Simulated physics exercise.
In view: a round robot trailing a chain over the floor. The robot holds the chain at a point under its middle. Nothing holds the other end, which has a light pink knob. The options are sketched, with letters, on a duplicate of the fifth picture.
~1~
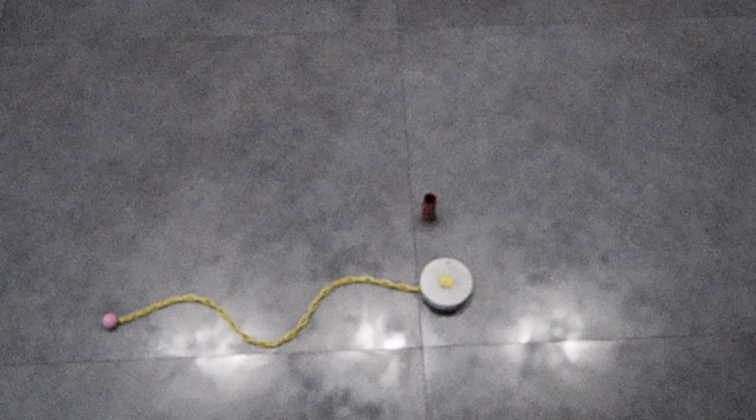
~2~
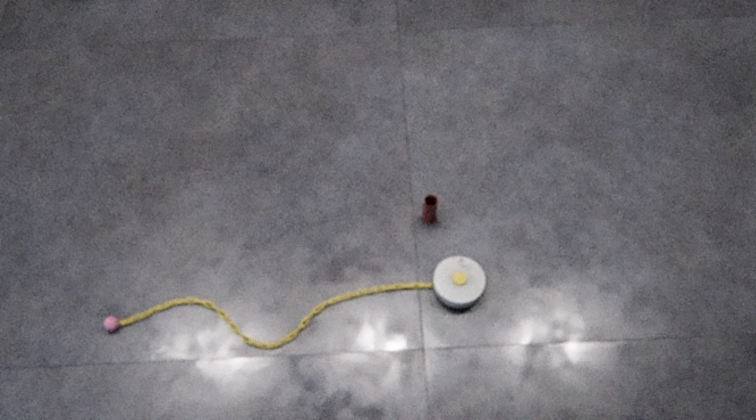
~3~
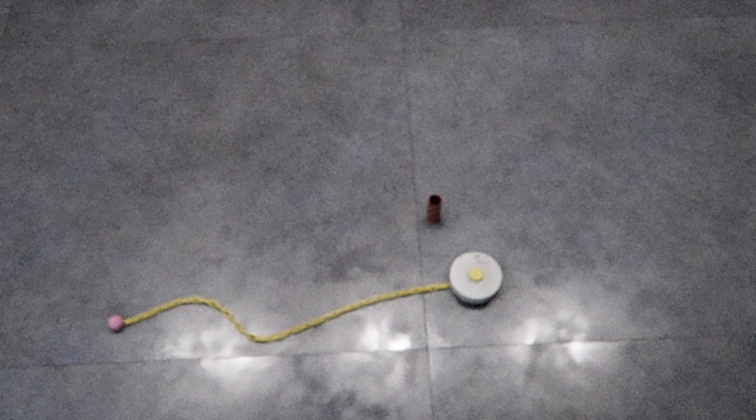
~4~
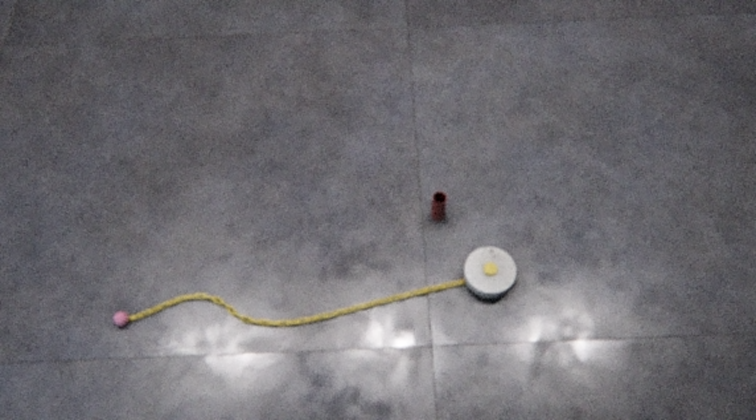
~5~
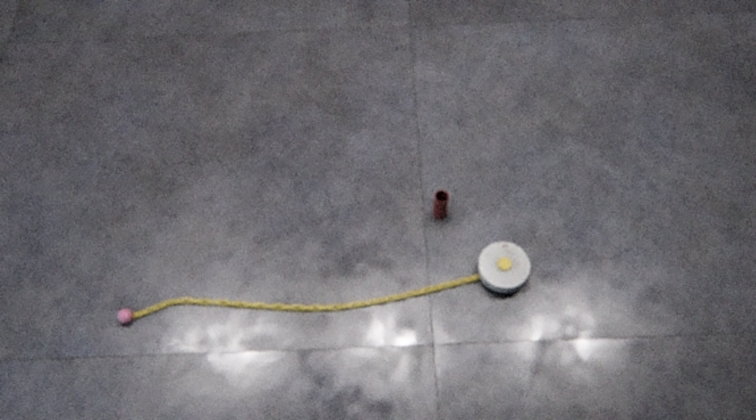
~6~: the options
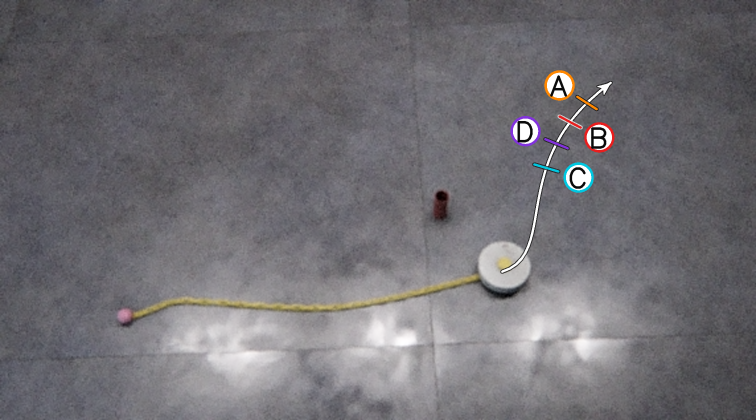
The clip opens on a round white robot on a gray floor near a small dark red post, with a wavy yellow chain trailing left to a light pink knob. The robot moves a short way right and slightly upward, and the chain's curves gradually flatten until it lies nearly straight, while the knob barely shifts.
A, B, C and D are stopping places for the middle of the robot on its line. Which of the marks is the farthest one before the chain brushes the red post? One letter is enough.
Mark D.
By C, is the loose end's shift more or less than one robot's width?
By then, more.
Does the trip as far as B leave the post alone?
No.
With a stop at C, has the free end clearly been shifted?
By then, yes.
On the marked copy, A at (587, 103); B at (570, 122); C at (546, 168); D at (556, 144); the route from (502, 272) via (548, 162) to (611, 83).
Following D. Soon after the start, robot (535, 225), middle of the chain (359, 291), free end (170, 307).
Later, robot (544, 177), middle of the chain (392, 269), free end (208, 305).
In the end, robot (558, 139), middle of the chain (423, 240), free end (250, 299); nothing has been touched.
As for the rest, A brings the chain against the post; B brings the chain against the post; C is safe but short.
